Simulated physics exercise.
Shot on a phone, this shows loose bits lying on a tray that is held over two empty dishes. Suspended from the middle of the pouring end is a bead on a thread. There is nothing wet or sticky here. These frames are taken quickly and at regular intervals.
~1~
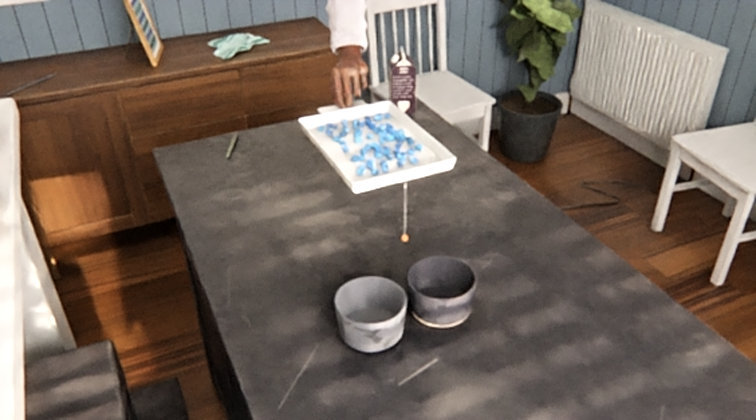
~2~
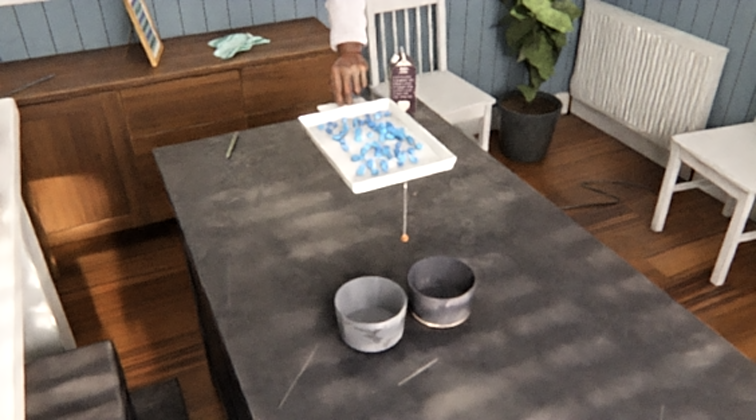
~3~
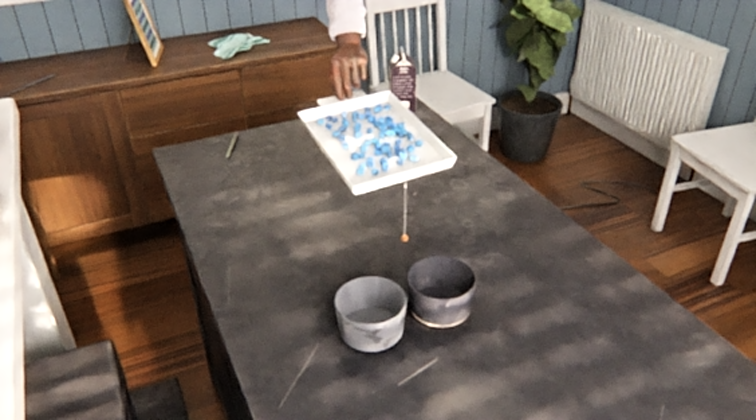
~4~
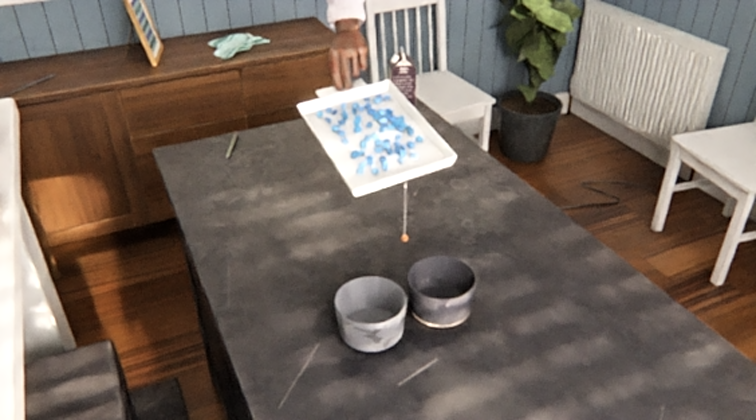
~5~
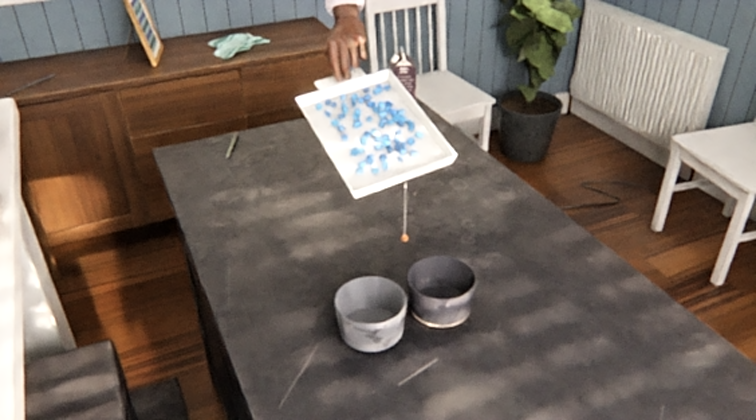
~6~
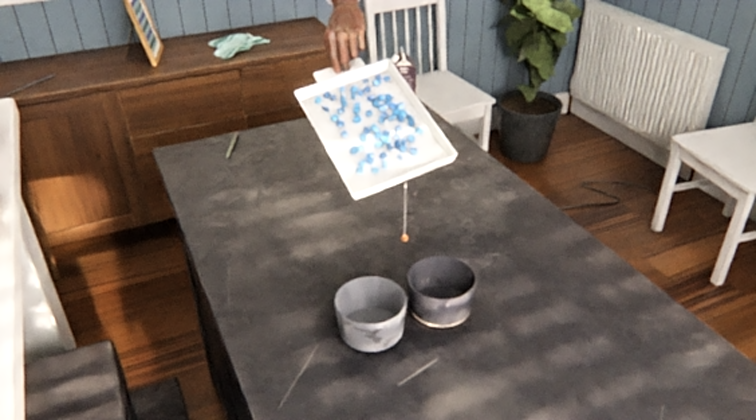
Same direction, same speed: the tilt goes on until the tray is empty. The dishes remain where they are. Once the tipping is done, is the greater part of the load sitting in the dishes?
No, only the lesser part is in the dishes.
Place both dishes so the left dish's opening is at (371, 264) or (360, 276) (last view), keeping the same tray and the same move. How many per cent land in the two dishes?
90, then 80 %.
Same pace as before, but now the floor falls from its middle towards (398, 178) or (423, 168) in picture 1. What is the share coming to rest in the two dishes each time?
30 % and 0 %.
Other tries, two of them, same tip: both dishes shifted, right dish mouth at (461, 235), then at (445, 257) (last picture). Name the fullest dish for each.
The one at left the first time, the one at left the second.
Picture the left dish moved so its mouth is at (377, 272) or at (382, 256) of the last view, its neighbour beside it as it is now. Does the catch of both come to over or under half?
Together the dishes get beyond half first, then beyond half.
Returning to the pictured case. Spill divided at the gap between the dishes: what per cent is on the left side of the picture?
I reckon around 90 per cent.
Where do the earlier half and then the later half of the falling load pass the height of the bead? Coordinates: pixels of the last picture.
The first part at (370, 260); the rest at (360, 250).
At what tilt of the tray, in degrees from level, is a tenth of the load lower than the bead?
At some 80 degrees.
Soon, tray tipped steeply; nearly all on the tray; a small part in the air.
A while on, tray tipped past a quarter turn; a small part on the tray; a small part in the left dish; about two thirds outside both; about a quarter in the air.
Towards the end, tray tipped past a quarter turn; a small part in the left dish; nearly all outside both.
Finally, tray tipped past a quarter turn; a small part in the left dish; none in the right dish; nearly all outside both.
